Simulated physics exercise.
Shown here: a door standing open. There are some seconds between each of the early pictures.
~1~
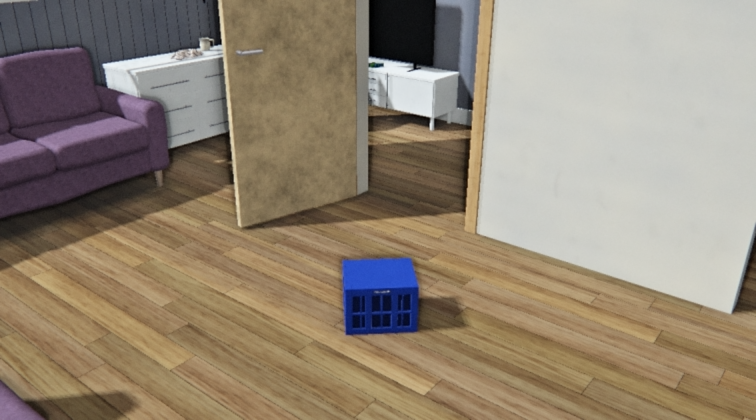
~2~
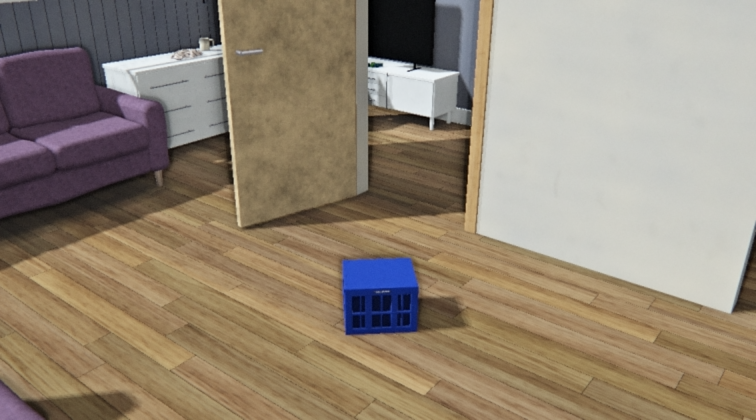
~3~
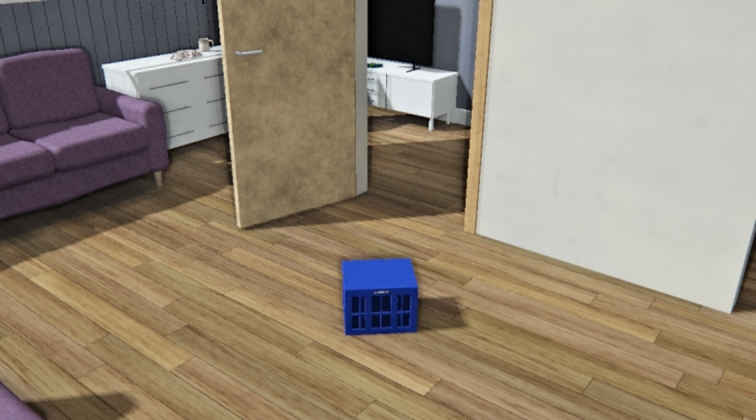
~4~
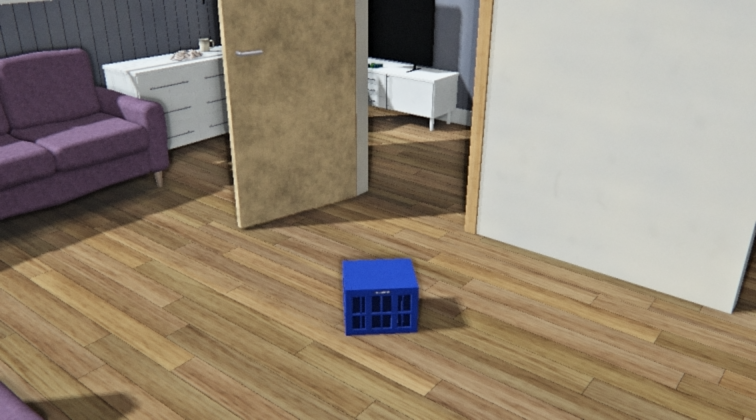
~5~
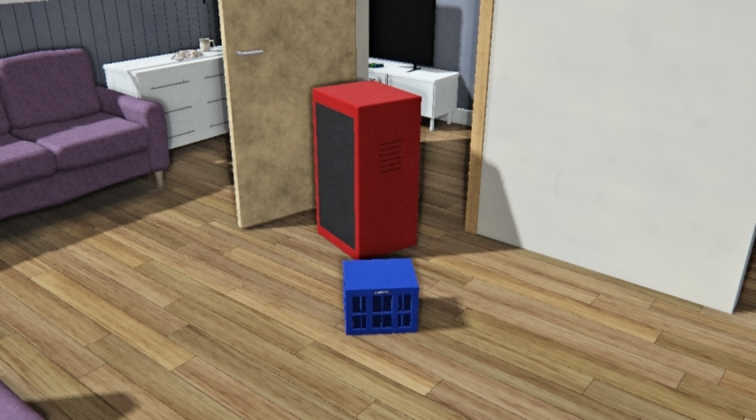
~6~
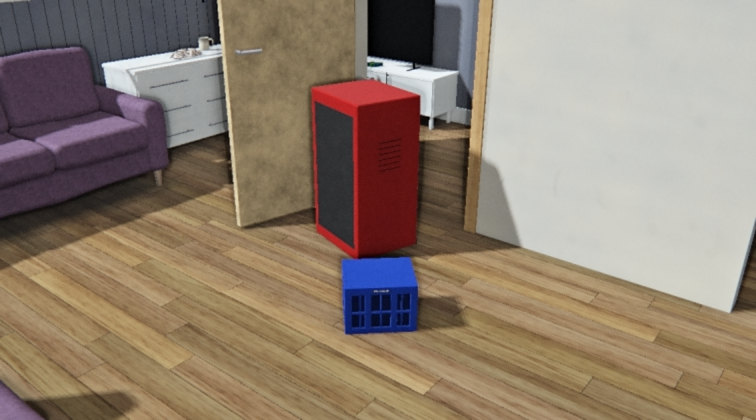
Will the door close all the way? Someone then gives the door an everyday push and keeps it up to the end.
No - the way is obstructed.
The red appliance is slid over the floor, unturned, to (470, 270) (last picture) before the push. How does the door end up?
Finishes its swing.
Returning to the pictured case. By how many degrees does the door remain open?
Near 75° open.
Then, 0.40 s past the last view, door 98° open.
Then, 0.70 s past the last view, door 86° open.
Then, 0.90 s past the last view, door 76° open.
Finally, door 74° open; both still in place. Final places as the last picture's camera would see them, red appliance near (366, 168).
